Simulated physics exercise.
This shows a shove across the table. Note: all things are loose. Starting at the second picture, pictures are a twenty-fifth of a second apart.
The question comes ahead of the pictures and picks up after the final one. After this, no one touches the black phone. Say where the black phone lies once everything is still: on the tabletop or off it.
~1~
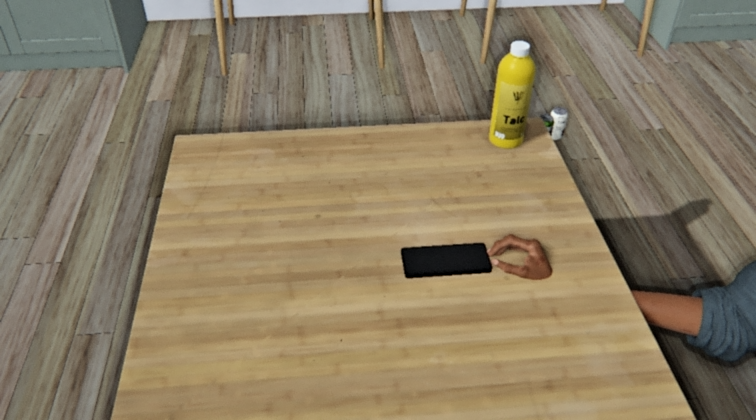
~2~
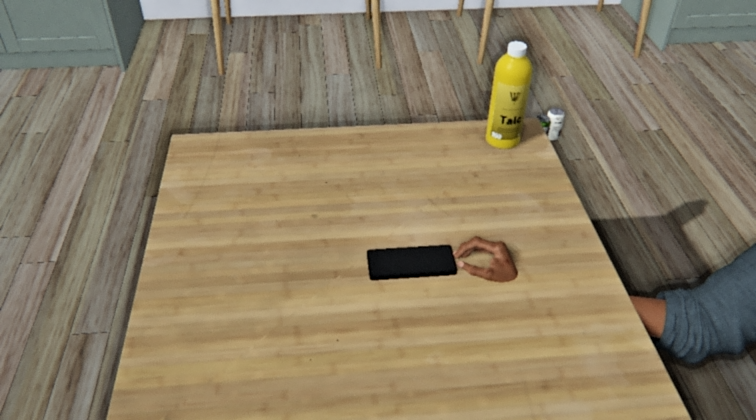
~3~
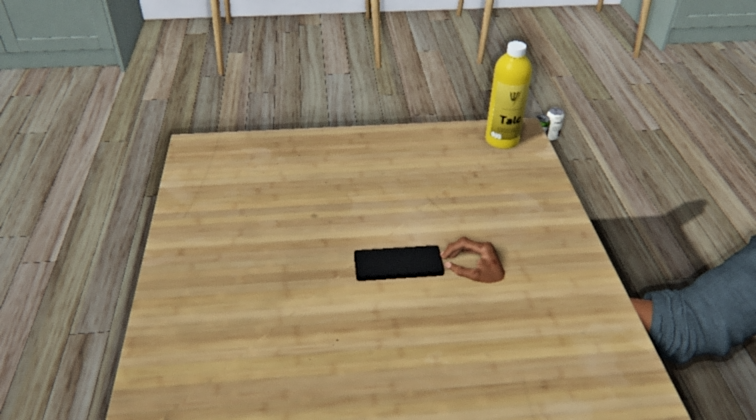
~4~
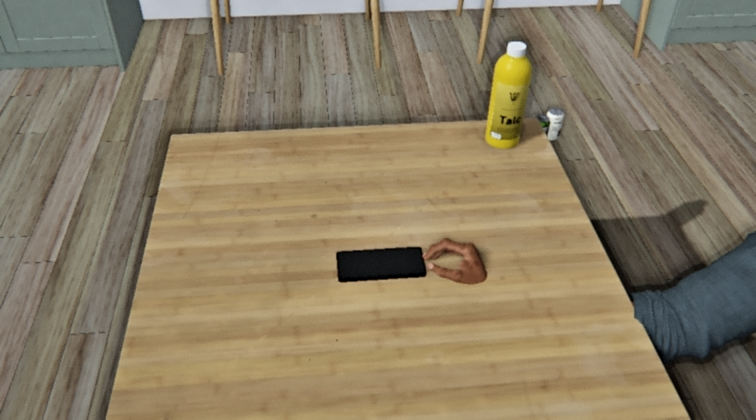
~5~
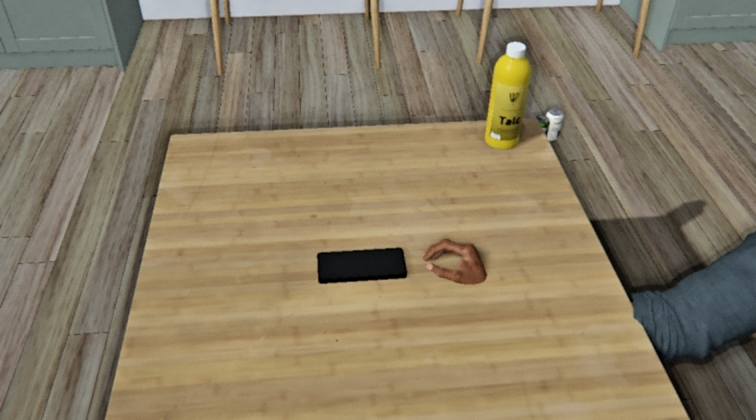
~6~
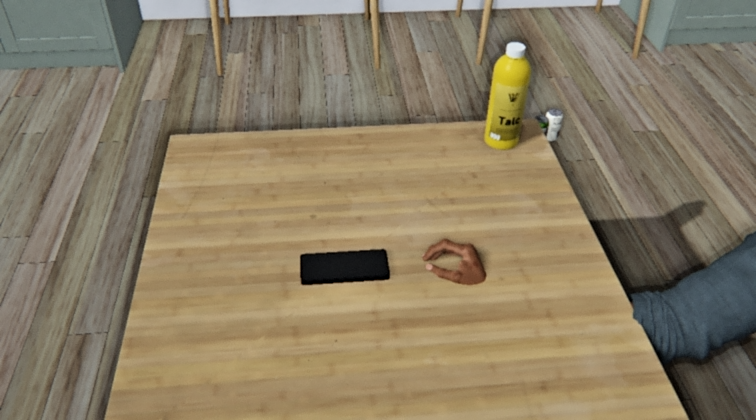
On the tabletop.
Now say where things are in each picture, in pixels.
The first picture shows under the hand; black phone (446, 260).
The second picture shows under the hand; black phone (411, 262).
The third picture shows under the hand; black phone (399, 263).
The fourth picture shows black phone (381, 264).
The fifth picture shows black phone (362, 265) moved a little.
The sixth picture shows black phone (344, 267) moved a little.
Then, 0.10 s later than the last frame, black phone moved about its own width near (314, 269).
Then, 0.20 s later than the last frame, black phone moved about its own width near (300, 270).
When it is over, moved from the start, black phone. End places, in pixels of the last picture, black phone near (299, 270).
